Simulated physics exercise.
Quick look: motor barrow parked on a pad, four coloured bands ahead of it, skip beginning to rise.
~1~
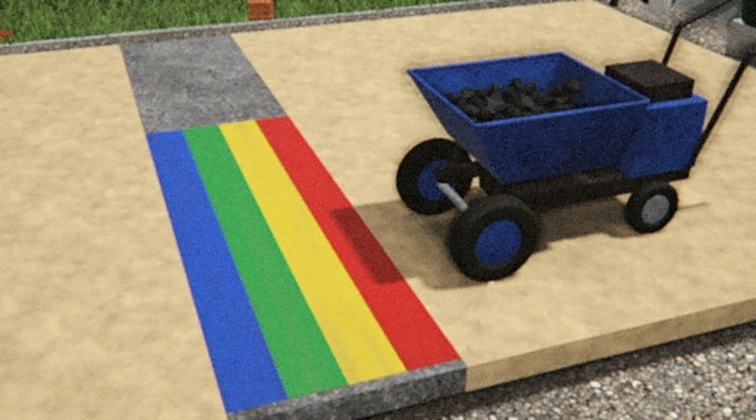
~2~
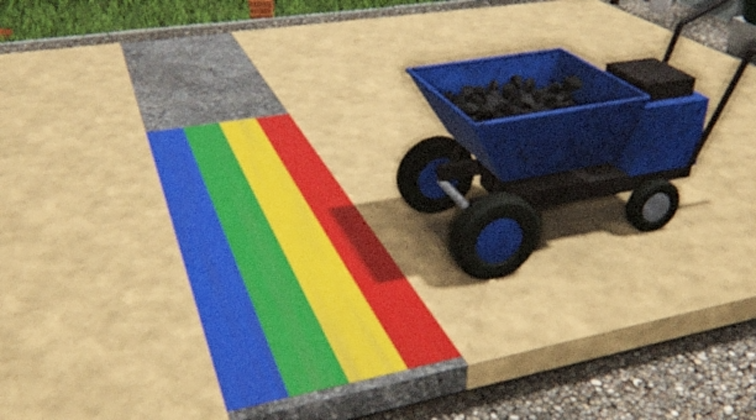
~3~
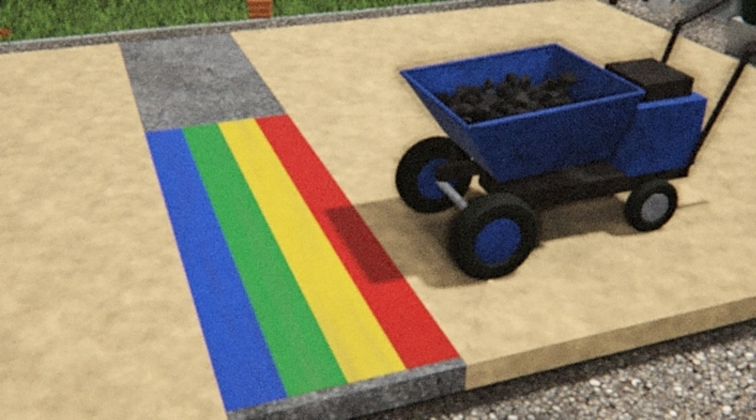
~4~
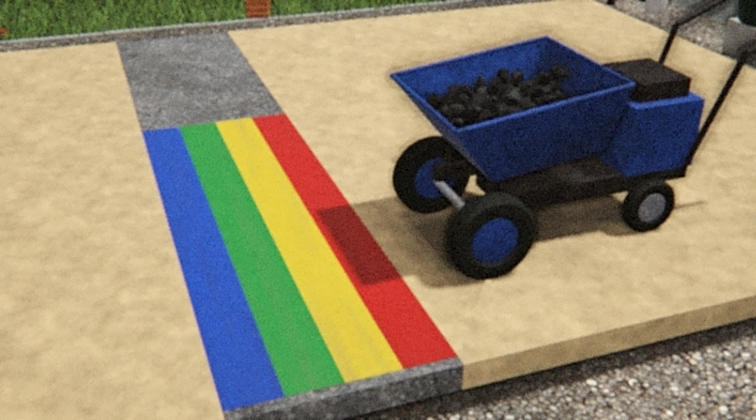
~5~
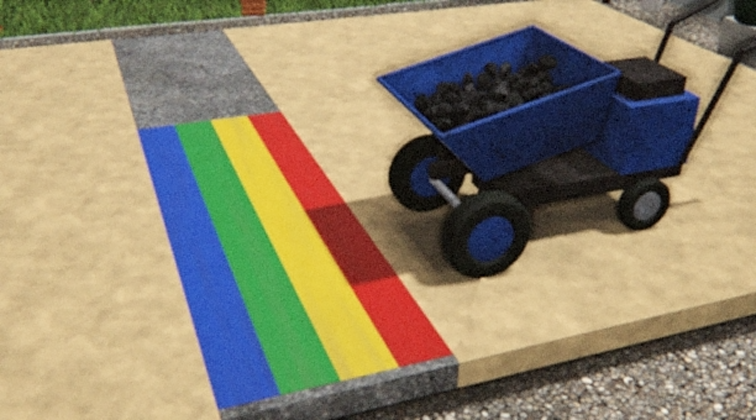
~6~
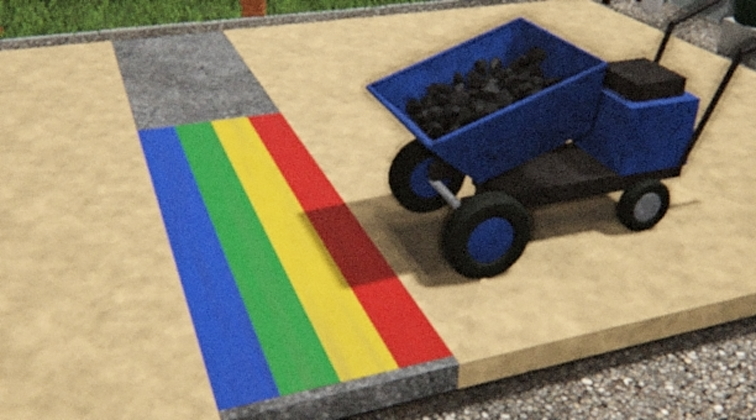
The blue skip of a small motor barrow, loaded with dark lumps, sat level at first, then tilted gradually forward to the left beside blue, green, yellow and red stripes while its wheels barely shifted.
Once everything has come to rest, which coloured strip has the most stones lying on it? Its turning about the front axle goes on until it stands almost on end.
Yellow.
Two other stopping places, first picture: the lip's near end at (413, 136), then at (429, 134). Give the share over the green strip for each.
About 40 and 40 per cent.
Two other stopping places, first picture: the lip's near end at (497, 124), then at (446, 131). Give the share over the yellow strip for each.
40 per cent, then 30 per cent.
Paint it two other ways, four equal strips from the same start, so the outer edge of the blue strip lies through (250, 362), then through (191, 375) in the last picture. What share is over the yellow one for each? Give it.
Roughly 30 per cent, then roughly 50 per cent.
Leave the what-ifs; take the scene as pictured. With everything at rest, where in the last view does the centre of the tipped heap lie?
Around (302, 263).
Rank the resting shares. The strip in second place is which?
Second: The strip in green.
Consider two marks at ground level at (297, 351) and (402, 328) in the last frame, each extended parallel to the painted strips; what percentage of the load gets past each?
Respectively 10 and 70 percent.
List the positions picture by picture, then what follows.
The first frame shows lip of the skip (475, 127), level; top of the load (515, 110), lumps of coal; red strip (409, 326); yellow strip (356, 338); green strip (300, 350); blue strip (242, 362).
The second frame shows lip of the skip (474, 126), level; top of the load (515, 107).
The third frame shows lip of the skip (467, 129), tipped barely; top of the load (522, 100).
The fourth frame shows lip of the skip (456, 133), tipped a little; top of the load (534, 93).
The fifth frame shows lip of the skip (441, 137), tipped a little; top of the load (521, 87).
The sixth frame shows lip of the skip (429, 147), tipped clearly; top of the load (519, 94); red strip (401, 323); yellow strip (348, 335); green strip (293, 347); blue strip (235, 359).
Just after the last frame, skip tipped steeply; every one in the skip.
A moment on, skip tipped right over; the larger part in the skip; just a few over the red strip; about a tenth over the yellow strip; just a few over the green strip.
Further on, skip tipped right over; roughly a third in the skip; just a few over the red strip; roughly a third over the yellow strip; roughly a quarter over the green strip; just a few over the blue strip; just a few off the paint.
When it is over, skip tipped right over; roughly a quarter in the skip; just a few over the red strip; roughly half over the yellow strip; roughly a quarter over the green strip; just a few over the blue strip; just a few off the paint.
